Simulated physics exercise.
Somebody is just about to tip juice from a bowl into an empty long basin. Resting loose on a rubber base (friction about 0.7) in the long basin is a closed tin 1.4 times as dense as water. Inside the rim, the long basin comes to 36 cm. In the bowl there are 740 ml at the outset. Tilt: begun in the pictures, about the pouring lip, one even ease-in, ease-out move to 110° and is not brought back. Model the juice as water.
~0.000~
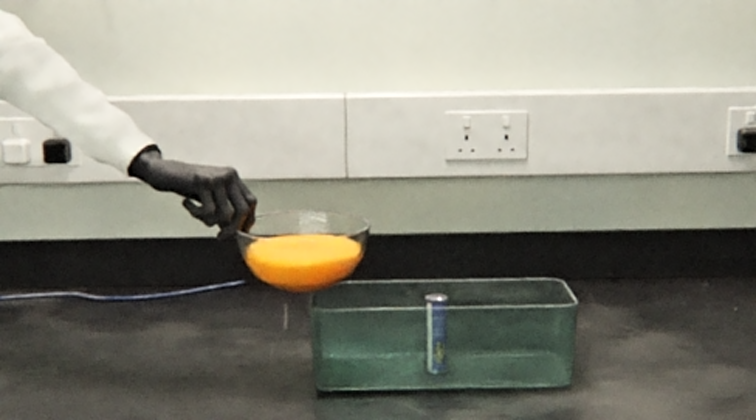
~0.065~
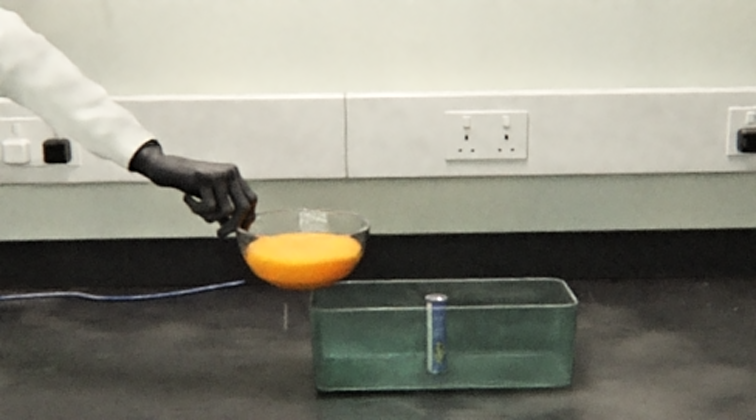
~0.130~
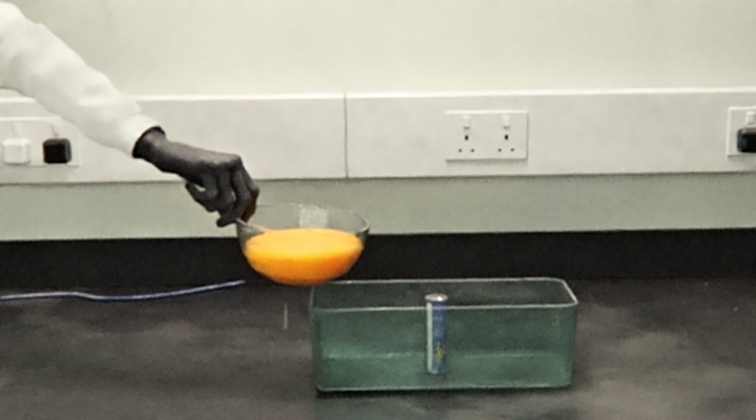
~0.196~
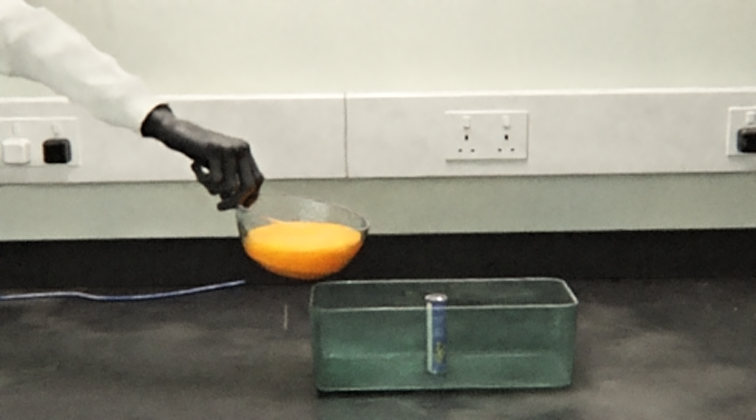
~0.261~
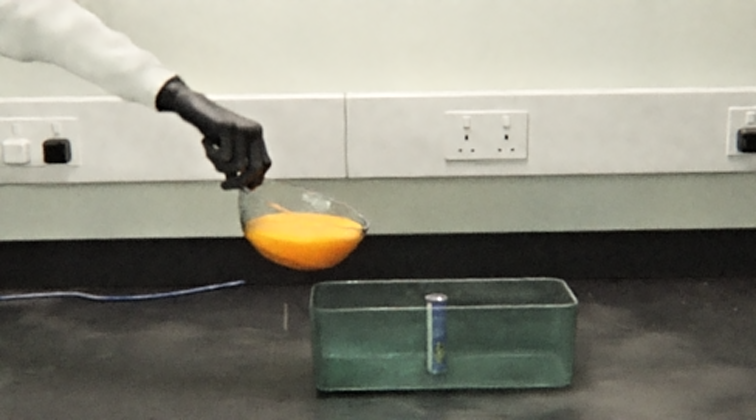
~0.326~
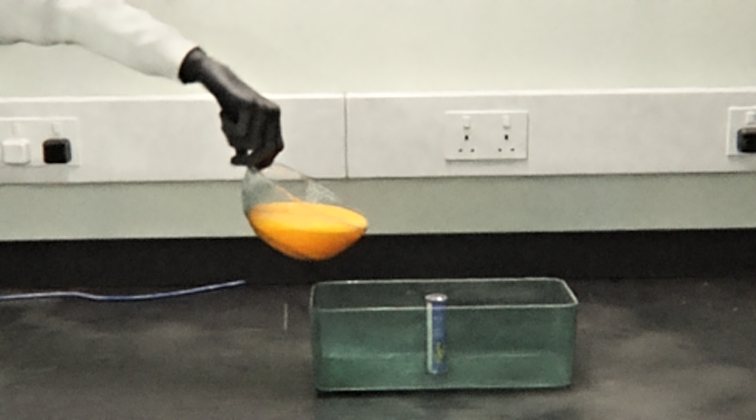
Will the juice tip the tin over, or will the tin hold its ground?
It holds its ground.
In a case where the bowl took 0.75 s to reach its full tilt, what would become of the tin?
The tin remains upright.
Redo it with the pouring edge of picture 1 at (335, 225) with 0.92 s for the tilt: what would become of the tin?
After that, the tin overturns.
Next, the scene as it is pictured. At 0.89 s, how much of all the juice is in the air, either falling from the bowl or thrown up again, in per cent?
About 5 per cent.
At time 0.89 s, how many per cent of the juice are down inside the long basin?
Roughly 96 percent of it.
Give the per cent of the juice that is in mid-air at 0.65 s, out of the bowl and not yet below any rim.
Share: Roughly 54 per cent.
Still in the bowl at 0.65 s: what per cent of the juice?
I'd put it near 28 percent.
After 0.65 s the tilt is 89° and 28 per cent is still to pour; the tin stands where it began.
After 0.89 s the tilt is 110° and 0 per cent is still to pour; the tin stands where it began.
After 1.15 s the tilt is 110° and 0 per cent is still to pour; the tin stands where it began.
After 1.42 s the tilt is 110° and 0 per cent is still to pour; the tin stands where it began.
In the end the tin stands where it began.
